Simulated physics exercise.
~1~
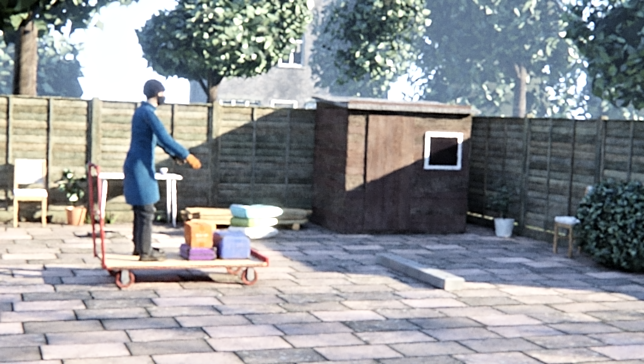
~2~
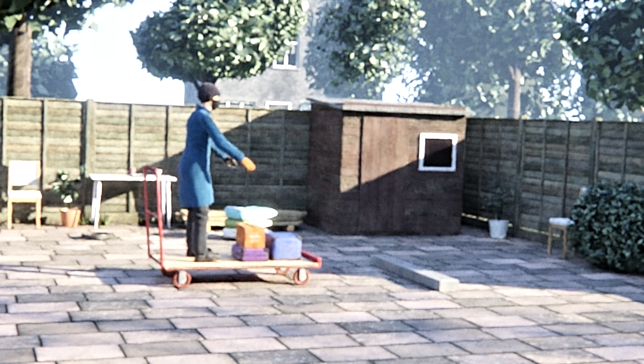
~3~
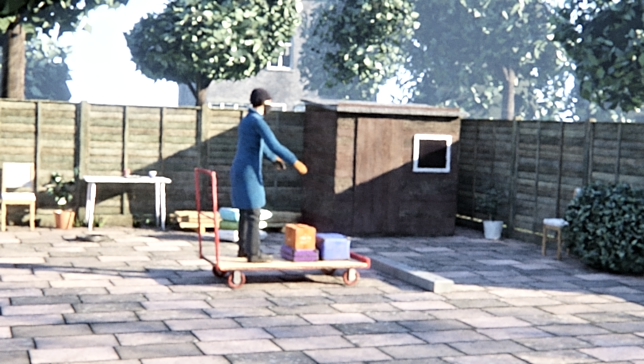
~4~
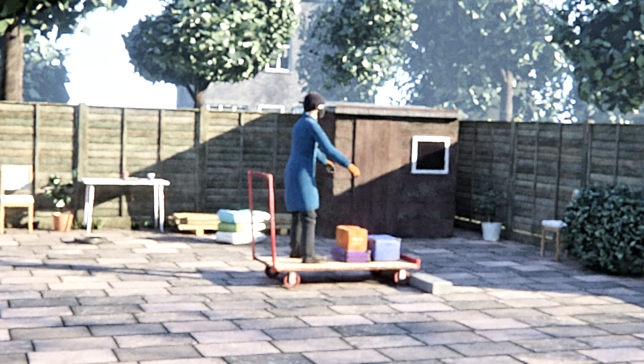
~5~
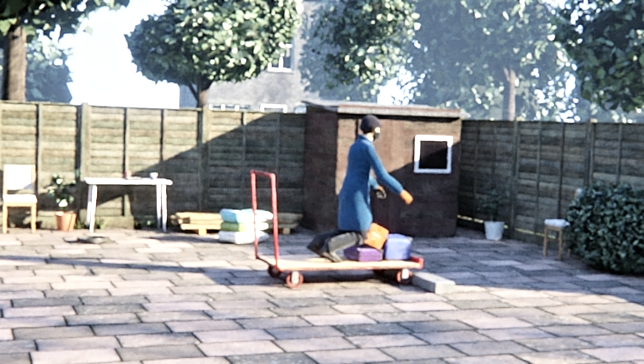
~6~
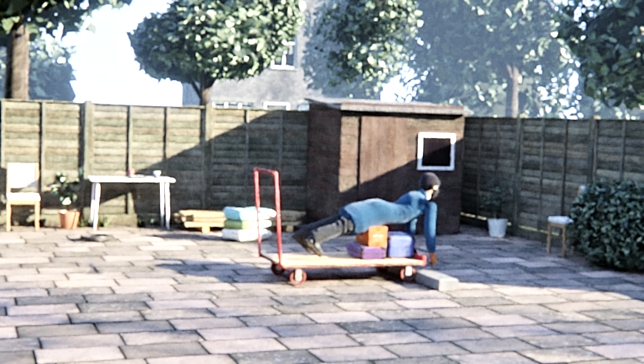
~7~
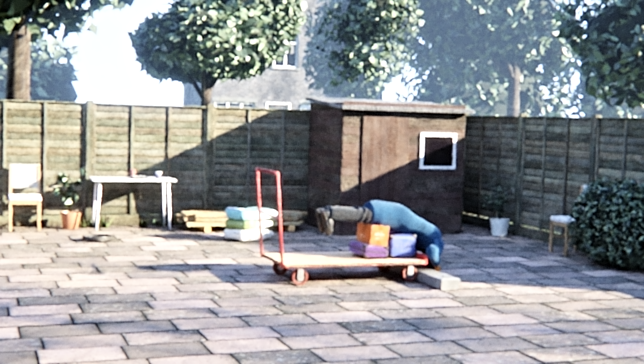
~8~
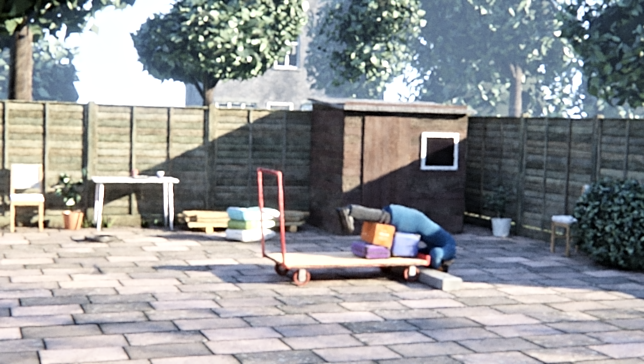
On a paved yard, a trolley halts at a kerb and its rider topples over the front.
